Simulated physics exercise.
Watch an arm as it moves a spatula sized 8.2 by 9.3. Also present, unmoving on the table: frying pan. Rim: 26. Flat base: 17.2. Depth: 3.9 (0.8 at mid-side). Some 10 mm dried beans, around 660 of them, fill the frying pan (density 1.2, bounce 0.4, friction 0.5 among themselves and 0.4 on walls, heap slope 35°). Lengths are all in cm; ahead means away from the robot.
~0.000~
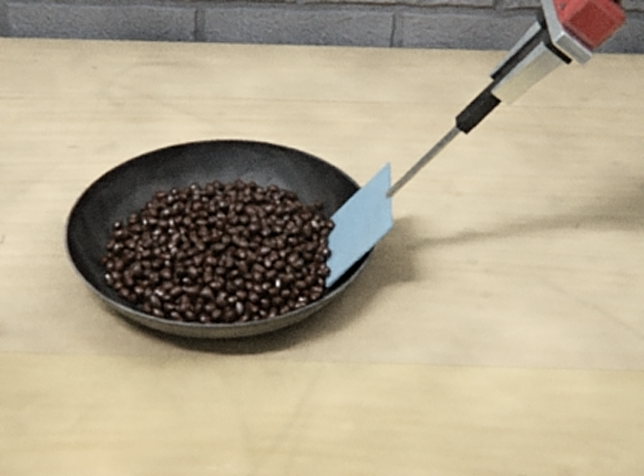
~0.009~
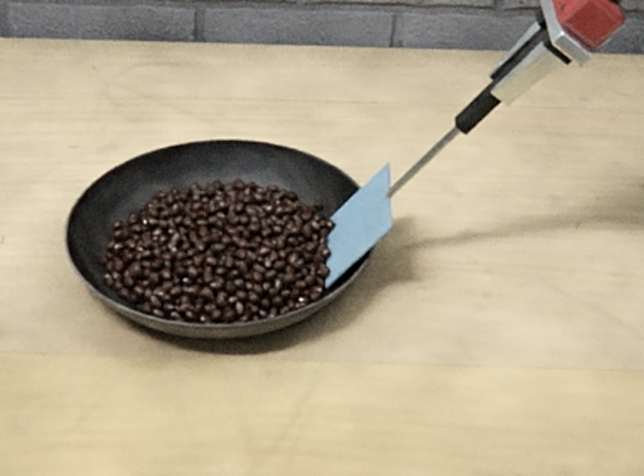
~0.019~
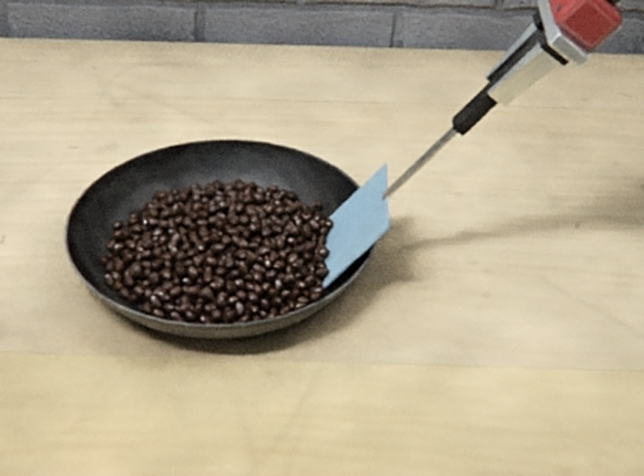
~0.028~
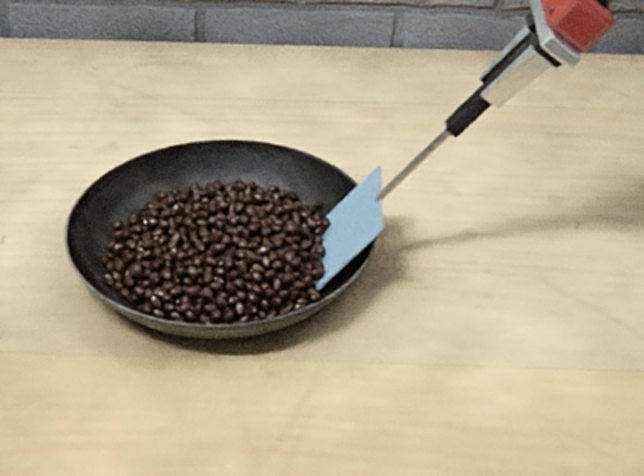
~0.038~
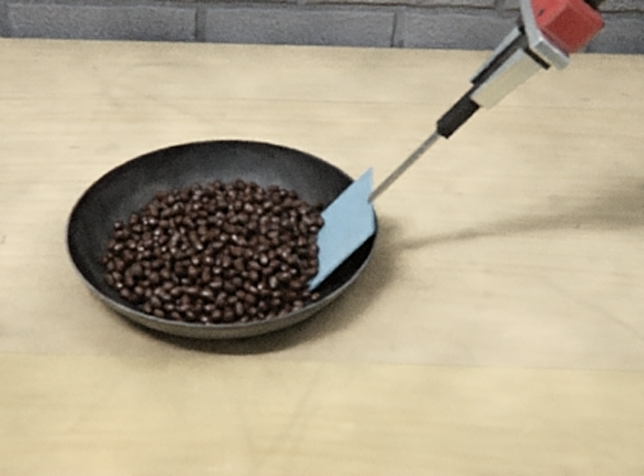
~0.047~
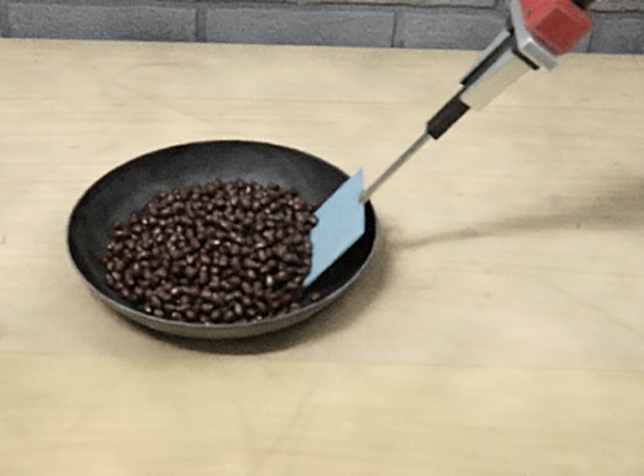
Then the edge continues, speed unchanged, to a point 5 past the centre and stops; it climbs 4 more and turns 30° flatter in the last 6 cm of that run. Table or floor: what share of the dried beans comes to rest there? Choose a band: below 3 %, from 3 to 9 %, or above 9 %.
That share falls between 3 and 9 %.
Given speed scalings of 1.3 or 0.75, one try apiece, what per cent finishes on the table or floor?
Some 10 and 0 per cent.
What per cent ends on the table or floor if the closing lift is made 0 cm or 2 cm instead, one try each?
Close to 5 and 0 percent respectively.
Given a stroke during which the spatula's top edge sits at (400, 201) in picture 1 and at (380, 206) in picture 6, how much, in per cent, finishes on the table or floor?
Some 0 percent ends up on the table or floor.
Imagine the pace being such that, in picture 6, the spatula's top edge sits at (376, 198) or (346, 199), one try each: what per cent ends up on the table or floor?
Roughly 0 and 15 percent.
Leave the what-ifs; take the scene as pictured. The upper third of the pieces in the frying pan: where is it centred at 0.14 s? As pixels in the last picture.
It is centred at roughly (176, 238).
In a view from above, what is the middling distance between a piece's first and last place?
Roughly 4 centimetres.
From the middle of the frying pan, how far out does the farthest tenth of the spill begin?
Seen from above, roughly 35 cm.
By 0.09 s, sloping 52°, highest piece 5 above the table; 656 in the frying pan.
By 0.14 s, sloping 41°, highest piece 6 above the table; 656 in the frying pan.
By 0.36 s, sloping 22°, highest piece 5 above the table; 627 in the frying pan, 28 on the table or floor, 1 on the blade or in flight.
By 1.41 s, sloping 22°, highest piece 5 above the table; 625 in the frying pan, 31 on the table or floor.
Final count, 625 in the frying pan, 31 on the table or floor. That is 5 % on the table or floor.
